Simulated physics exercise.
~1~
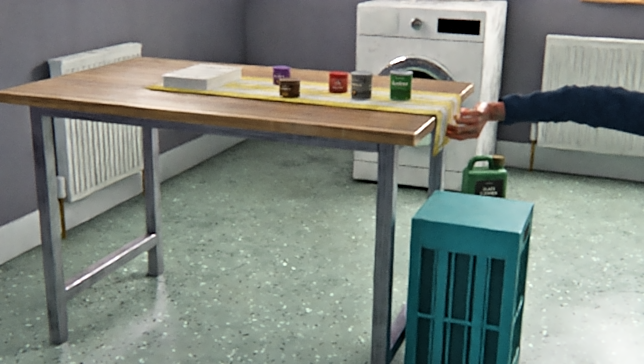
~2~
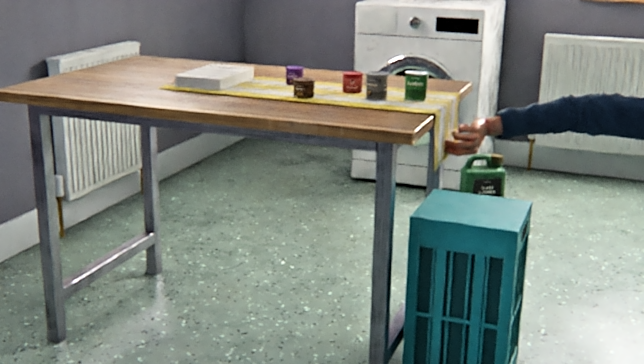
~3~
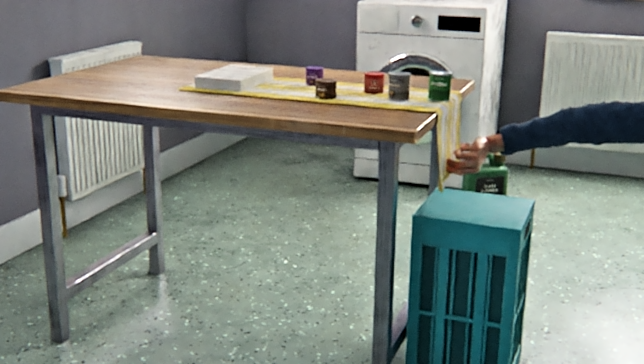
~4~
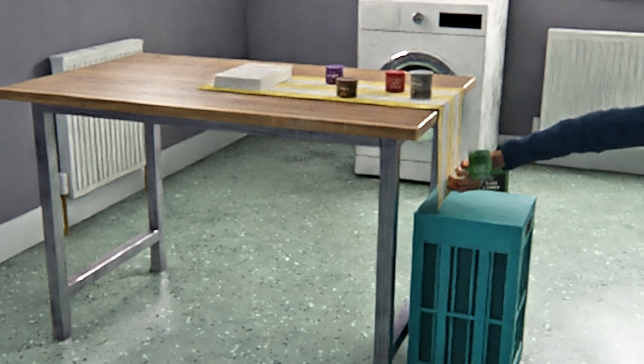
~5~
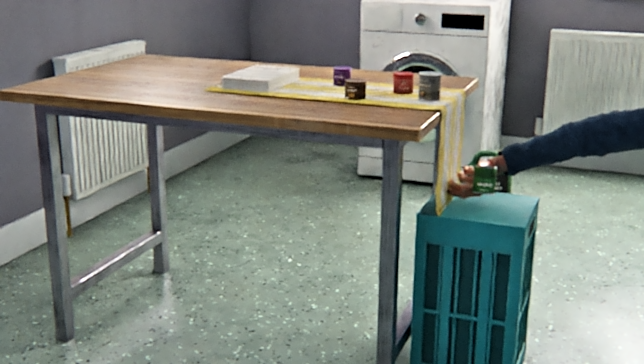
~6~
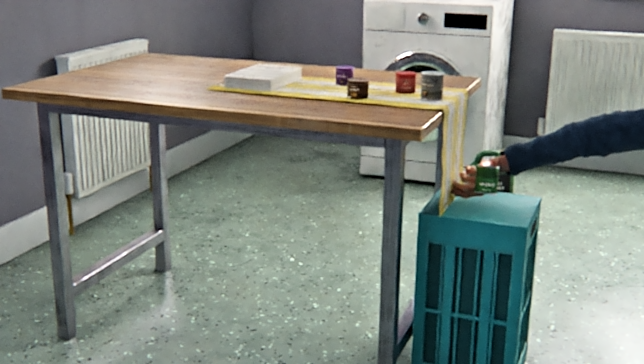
A long wooden table with metal legs stands in a grey room with a speckled green floor, seen from slightly above by a gently swaying camera. On a yellow cloth sit a white book and purple, brown, red, grey and green containers, with a turquoise crate below the table's right end. A dark-sleeved arm reaches in from the right and draws the cloth down over that end, carrying everything rightward. The green can reaches the edge and drops off beside the hand. The cloth then stops with its end at the crate, and the other containers and the book remain on the table.
